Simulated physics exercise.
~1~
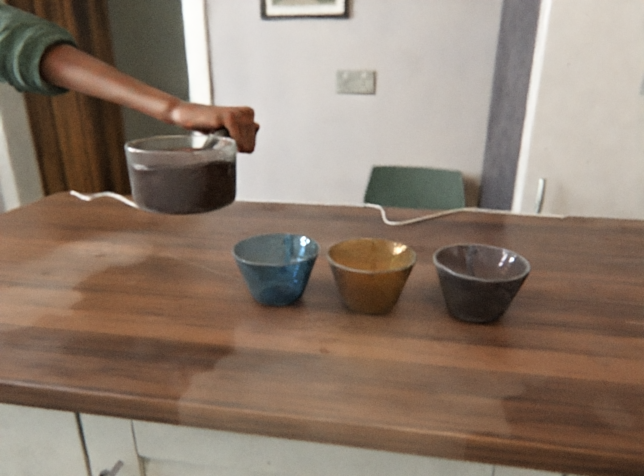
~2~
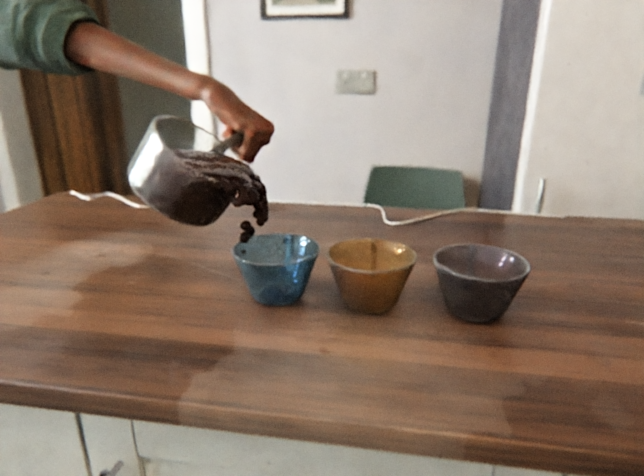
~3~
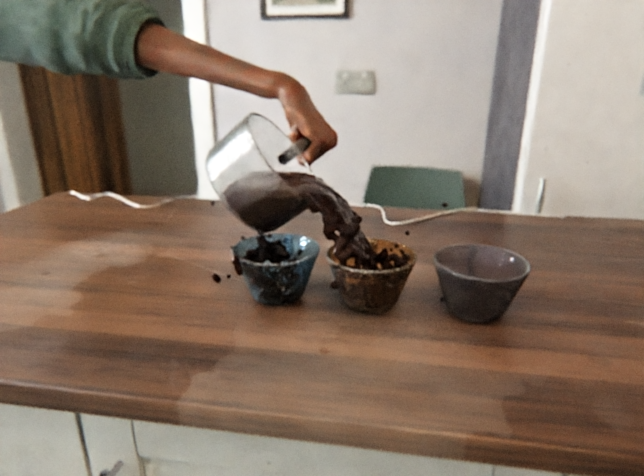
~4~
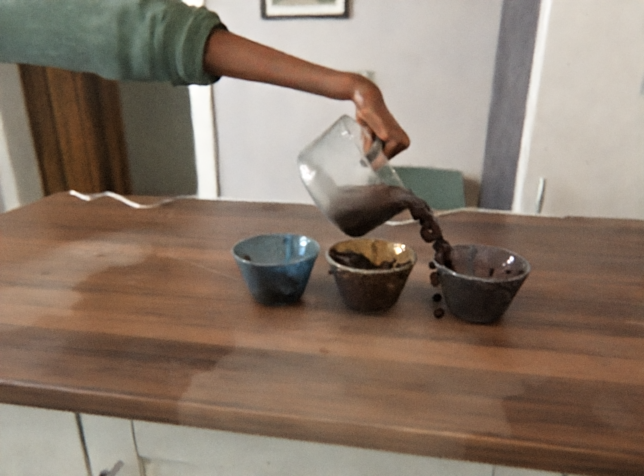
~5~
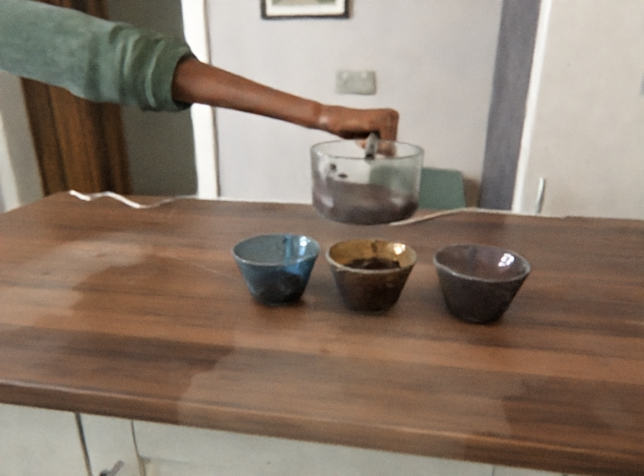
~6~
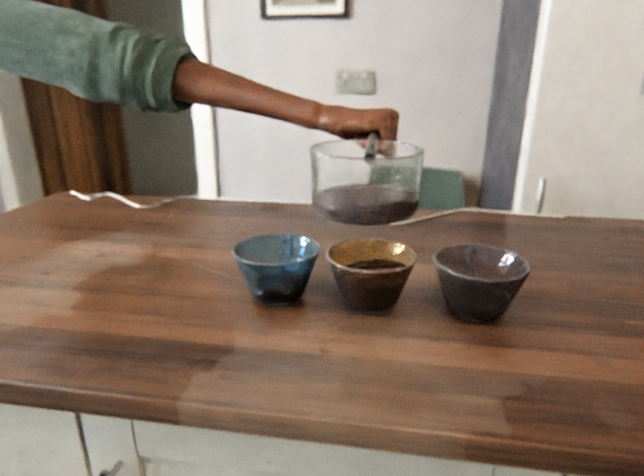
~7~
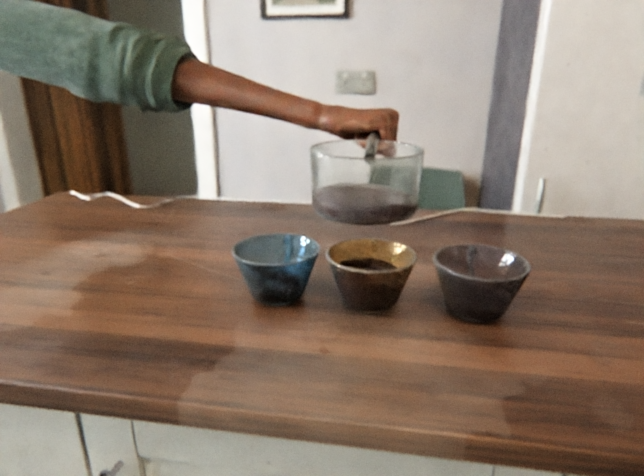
At the start, a hand in a green sleeve holds a glass saucepan of dark coffee above a wooden worktop, left of a blue, an amber and a dark wide cup standing in a line. The hand tips the saucepan to the right, and coffee begins to spill toward the blue cup. It sweeps rightward, pouring over the amber cup and then the dark one, with drops scattering beside the cups. The hand then levels the saucepan above the cups. At the end it stays there, still holding some coffee, while dark coffee shows in the amber cup.
